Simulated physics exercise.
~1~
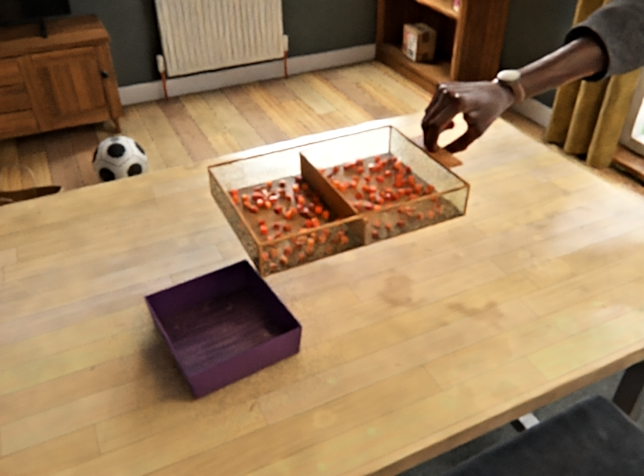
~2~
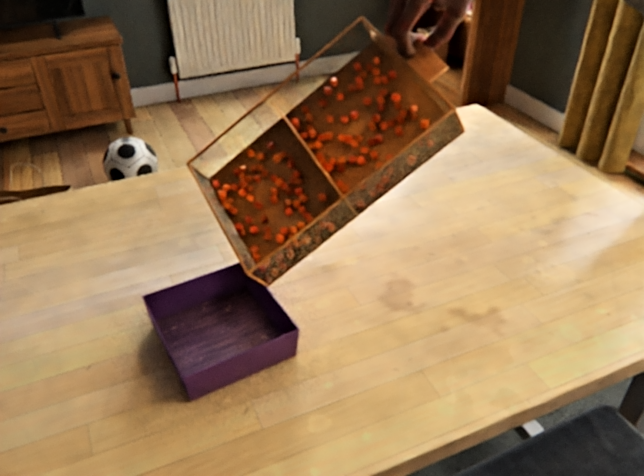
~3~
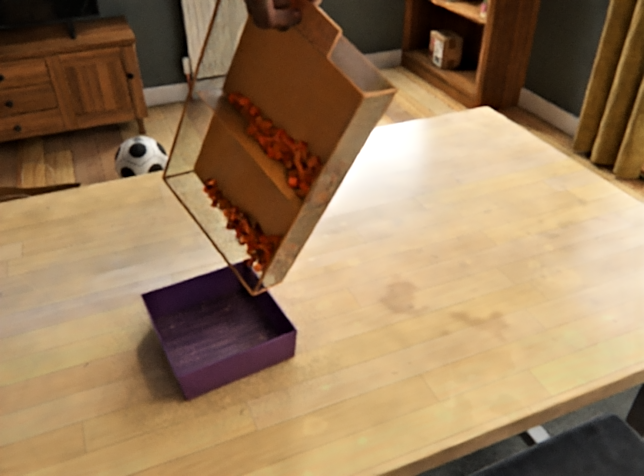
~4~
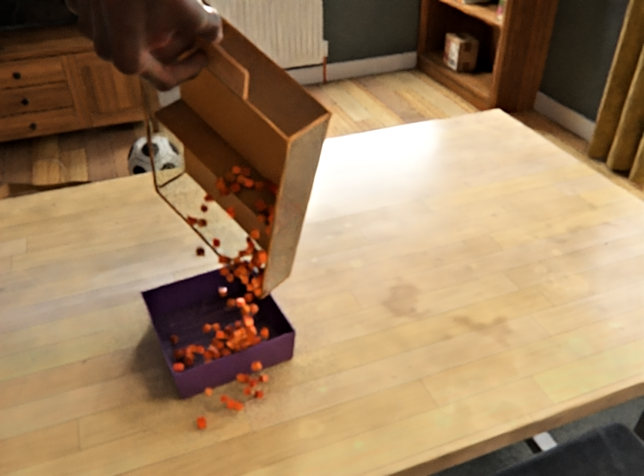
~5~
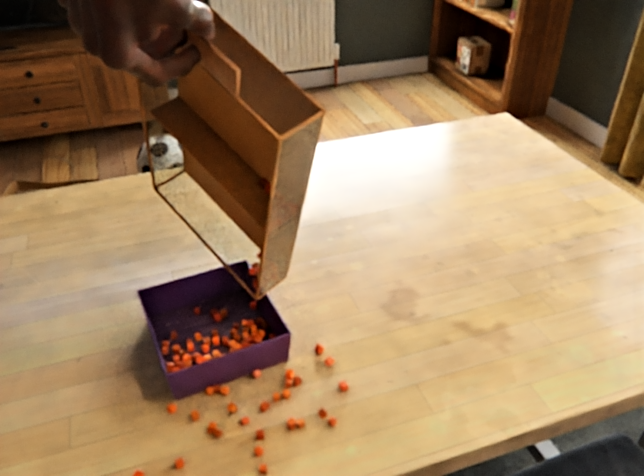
On a wooden table in a living room, a hand lifted a divided, clear-sided tray of small orange cubes and tipped it steeply over a purple box, pouring many of them inside while others scattered across the tabletop in front.
